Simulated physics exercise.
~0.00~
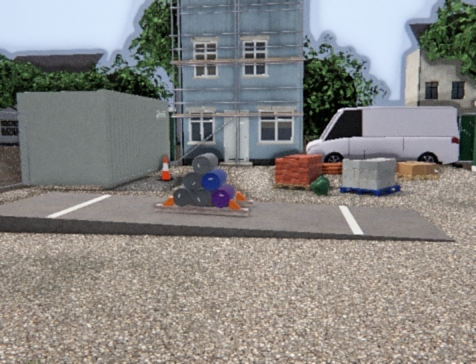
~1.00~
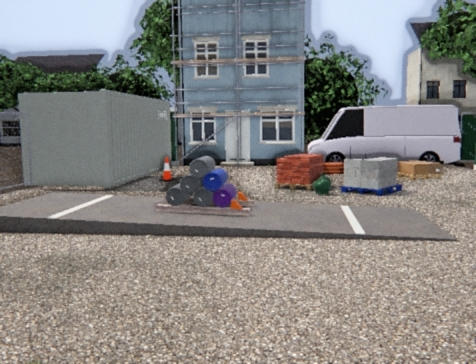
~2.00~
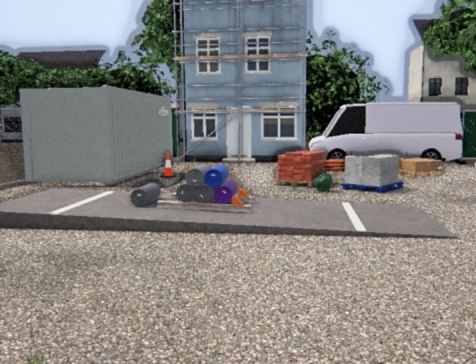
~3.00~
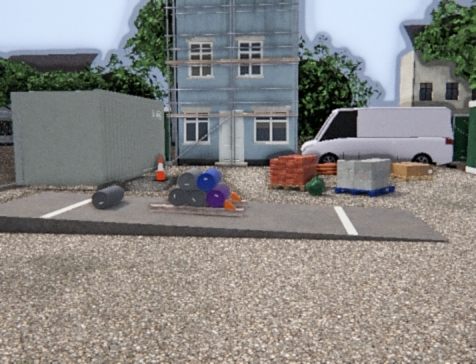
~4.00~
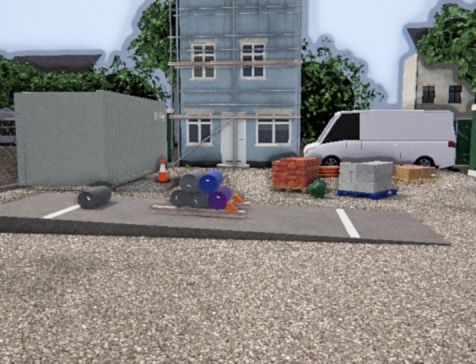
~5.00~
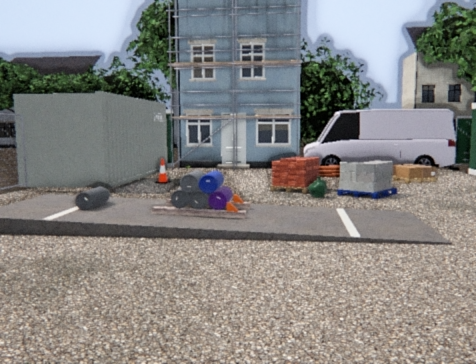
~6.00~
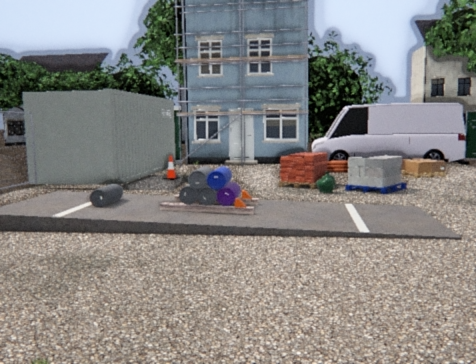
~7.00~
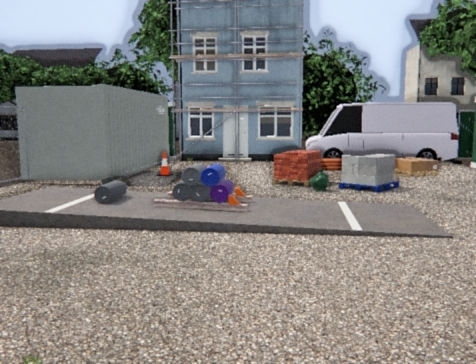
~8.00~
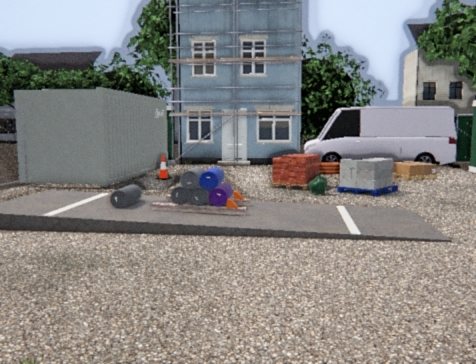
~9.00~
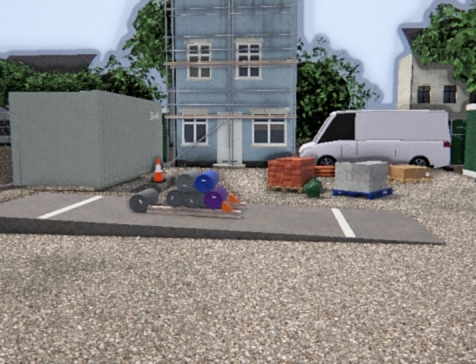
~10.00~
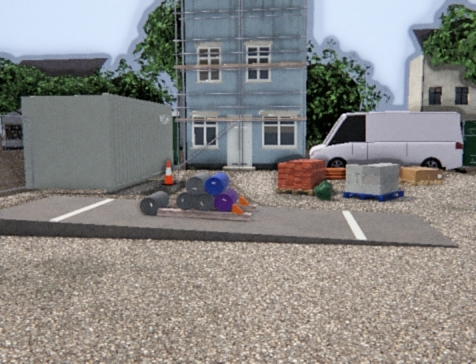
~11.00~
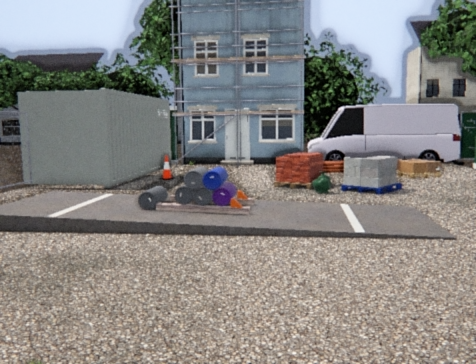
A grey cylinder rolled away to the left when the stack on the concrete pad slumped, slowed near the white line, then rolled back and settled beside the pile, while the blue one stayed up on the others and the purple one stayed below.
